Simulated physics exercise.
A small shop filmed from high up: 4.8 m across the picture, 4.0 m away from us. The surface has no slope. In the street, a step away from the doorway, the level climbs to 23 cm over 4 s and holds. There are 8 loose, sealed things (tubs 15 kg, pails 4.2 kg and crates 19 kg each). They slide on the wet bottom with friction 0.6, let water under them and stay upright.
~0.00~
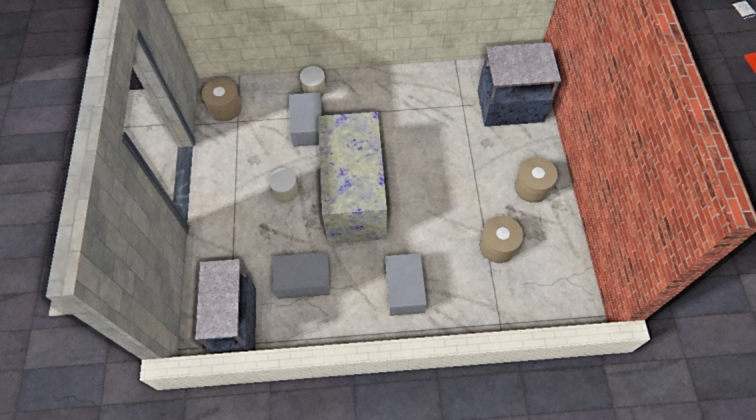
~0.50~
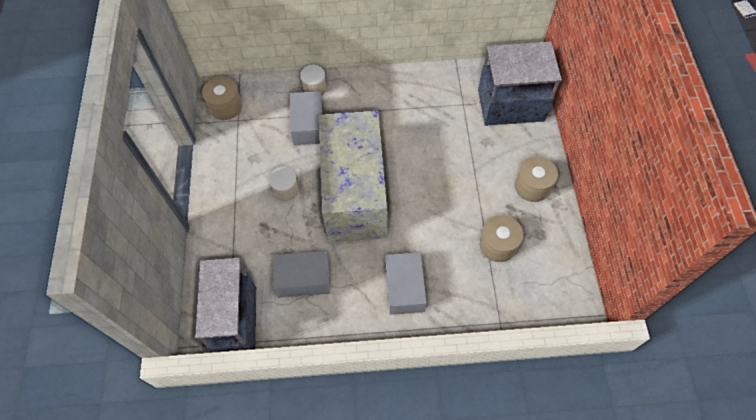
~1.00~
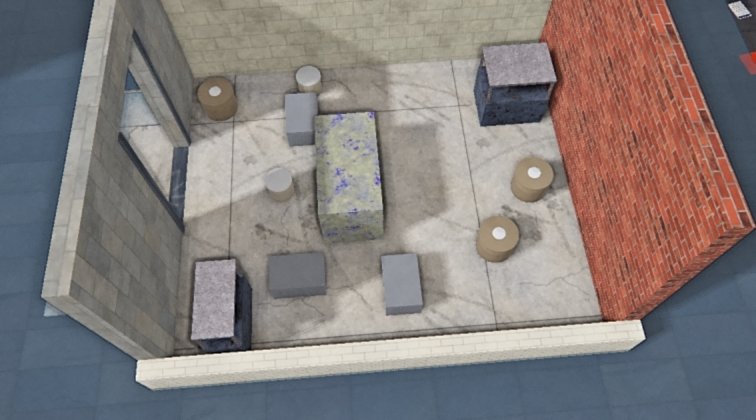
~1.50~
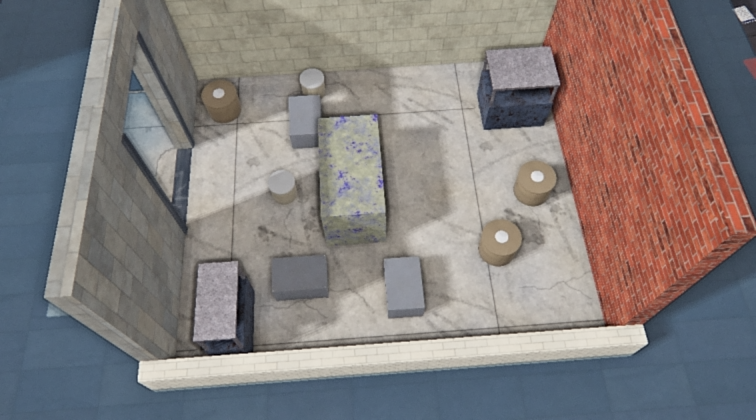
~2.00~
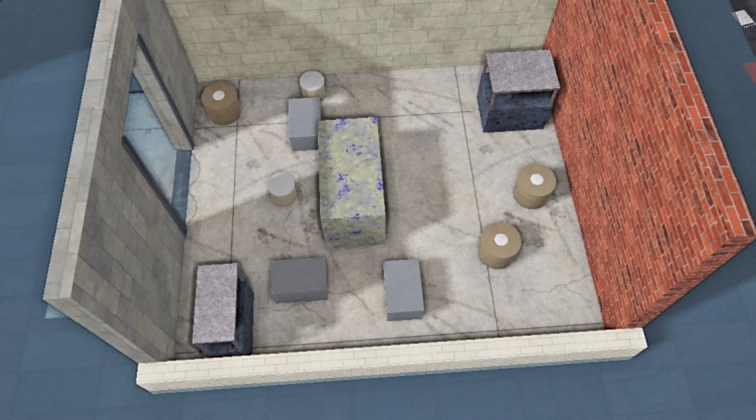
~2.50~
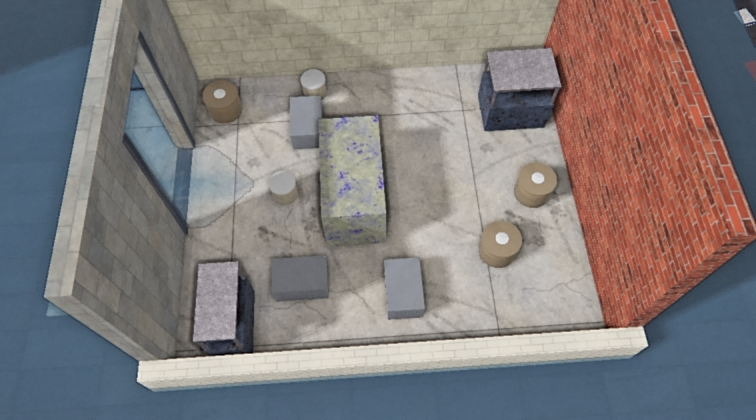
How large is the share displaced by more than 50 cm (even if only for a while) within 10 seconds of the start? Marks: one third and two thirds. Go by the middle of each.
Share: Between one and two thirds.
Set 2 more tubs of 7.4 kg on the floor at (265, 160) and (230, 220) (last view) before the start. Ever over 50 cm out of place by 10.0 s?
In that order: Over, over.
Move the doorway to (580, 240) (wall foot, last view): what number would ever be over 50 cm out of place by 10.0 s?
In that case 3 of them.
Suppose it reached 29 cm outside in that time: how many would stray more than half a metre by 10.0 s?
In that case 5 of them.
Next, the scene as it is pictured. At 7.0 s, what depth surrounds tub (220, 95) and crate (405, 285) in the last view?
About 5 and 3 cm.
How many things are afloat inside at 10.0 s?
3 of them.
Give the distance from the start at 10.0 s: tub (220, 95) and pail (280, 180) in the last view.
In turn: 0 cm, 140 cm.
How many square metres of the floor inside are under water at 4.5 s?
Some 5.5 m2.
After 3.5 s 0 of 8 are over 50 cm from their spots; 0 afloat.
After 4.5 s 0 of 8 are over 50 cm from their spots; 1 afloat.
After 7.0 s 4 of 8 are over 50 cm from their spots; 3 afloat.
After 10.0 s 4 of 8 are over 50 cm from their spots, and 4 have been at some point; 3 afloat.
